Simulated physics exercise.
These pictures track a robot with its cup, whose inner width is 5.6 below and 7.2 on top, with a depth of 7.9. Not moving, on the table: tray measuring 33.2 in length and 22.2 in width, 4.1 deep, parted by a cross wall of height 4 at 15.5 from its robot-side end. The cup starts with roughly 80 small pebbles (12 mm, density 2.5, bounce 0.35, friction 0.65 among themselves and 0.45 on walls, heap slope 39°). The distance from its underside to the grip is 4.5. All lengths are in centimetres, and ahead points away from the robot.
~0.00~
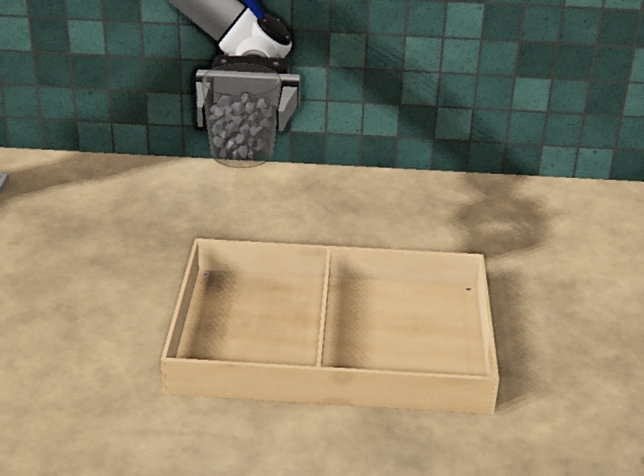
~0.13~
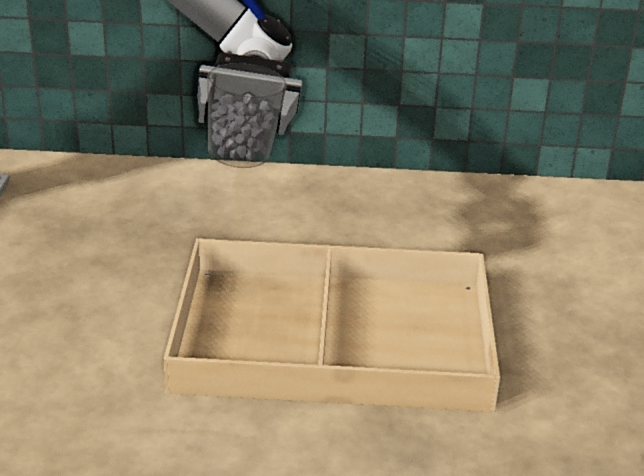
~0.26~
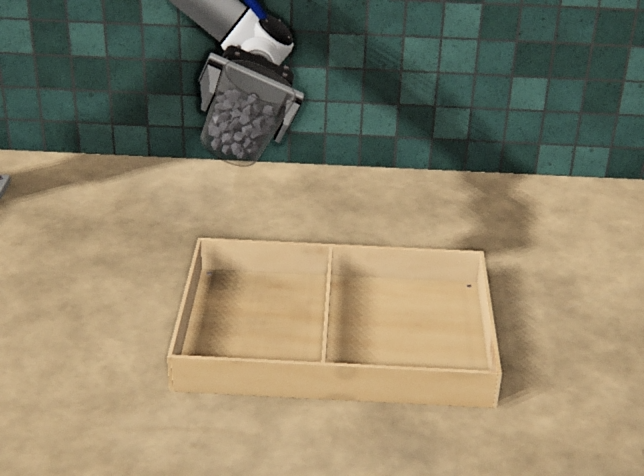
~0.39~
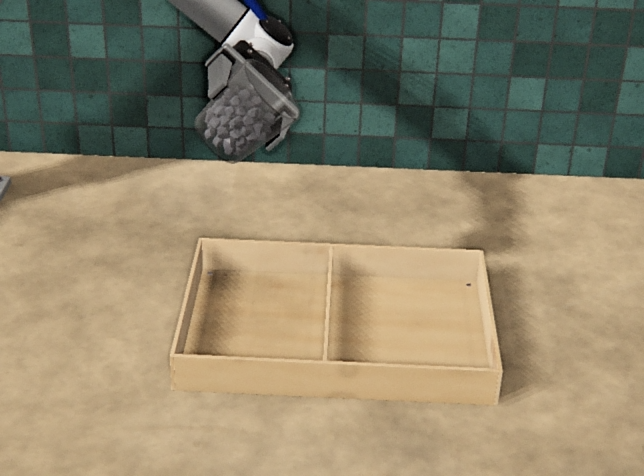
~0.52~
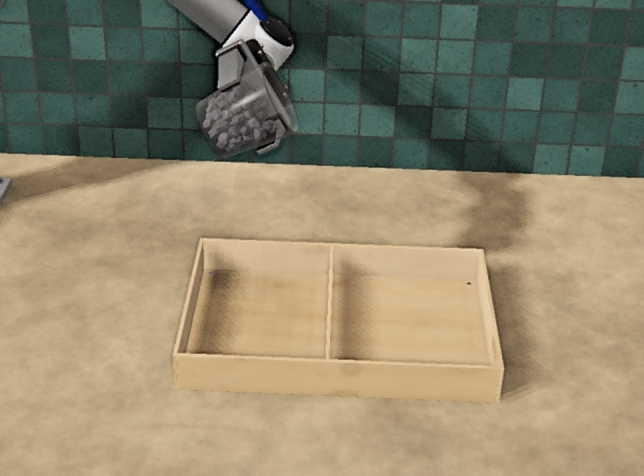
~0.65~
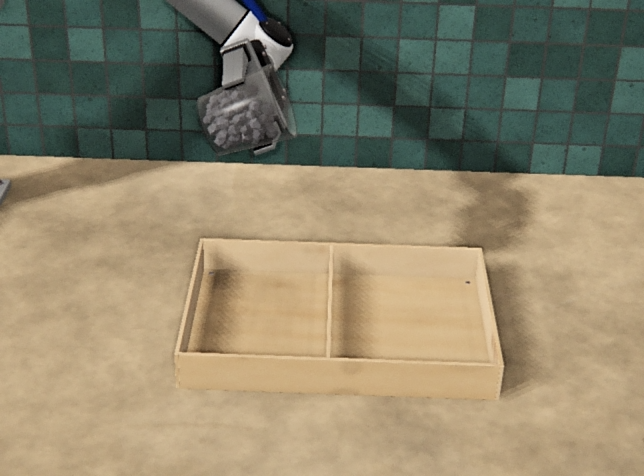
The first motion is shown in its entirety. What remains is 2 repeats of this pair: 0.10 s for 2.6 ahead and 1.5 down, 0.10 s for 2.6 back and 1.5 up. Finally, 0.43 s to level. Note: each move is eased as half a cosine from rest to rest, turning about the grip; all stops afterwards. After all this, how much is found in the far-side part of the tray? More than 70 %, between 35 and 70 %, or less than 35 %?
Less than 35 %.
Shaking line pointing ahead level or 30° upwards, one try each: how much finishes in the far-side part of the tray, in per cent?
You'd get about 15 per cent with the first setting and about 25 per cent with the second.
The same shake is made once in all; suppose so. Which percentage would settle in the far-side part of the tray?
Then roughly 0 percent.
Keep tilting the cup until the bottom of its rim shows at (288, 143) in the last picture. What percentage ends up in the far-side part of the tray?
25 percent or so.
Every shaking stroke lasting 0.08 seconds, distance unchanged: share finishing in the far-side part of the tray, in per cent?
Estimate for that case: 5 %.
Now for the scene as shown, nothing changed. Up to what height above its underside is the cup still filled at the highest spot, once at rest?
Height at rest: Approx. 7.0 cm.
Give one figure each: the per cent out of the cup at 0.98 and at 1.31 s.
At the first moment 0 per cent, at the second 5 per cent.
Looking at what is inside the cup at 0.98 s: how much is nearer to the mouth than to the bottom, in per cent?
Mouth half: Close to 40 per cent.
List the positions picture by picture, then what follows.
The first picture shows cup middle at (242, 119), level; upper third of the load around (240, 113), from x 215 to 270, top at y 100; 82 in the cup.
The second picture shows cup middle at (243, 119), tilted 6° forward; upper third of the load around (241, 112), from x 215 to 270, top at y 100.
The third picture shows cup middle at (244, 117), tilted 23° forward; upper third of the load around (237, 111), from x 215 to 270, top at y 95.
The fourth picture shows cup middle at (244, 116), tilted 44° forward; upper third of the load around (237, 107), from x 210 to 270, top at y 90.
The fifth picture shows cup middle at (244, 115), tilted 61° forward; upper third of the load around (237, 105), from x 210 to 270, top at y 90.
The sixth picture shows cup middle at (245, 114), tilted 67° forward; upper third of the load around (238, 104), from x 210 to 270, top at y 90; 82 in the cup.
After 0.98 s, tilted 67° forward, highest piece 27 above the table; 80 in the cup, 2 in flight or on a rim.
After 1.31 s, tilted 22° forward, highest piece 28 above the table; 78 in the cup, 3 in the far-side part, 1 in the robot-side part.
After 1.68 s, level, highest piece 29 above the table; 78 in the cup, 3 in the far-side part, 1 in the robot-side part.
After 2.73 s, level, highest piece 29 above the table; 78 in the cup, 3 in the far-side part, 1 in the robot-side part.
At rest, 78 in the cup, 3 in the far-side part, 1 in the robot-side part. That is 4 % in the far-side part of the tray.
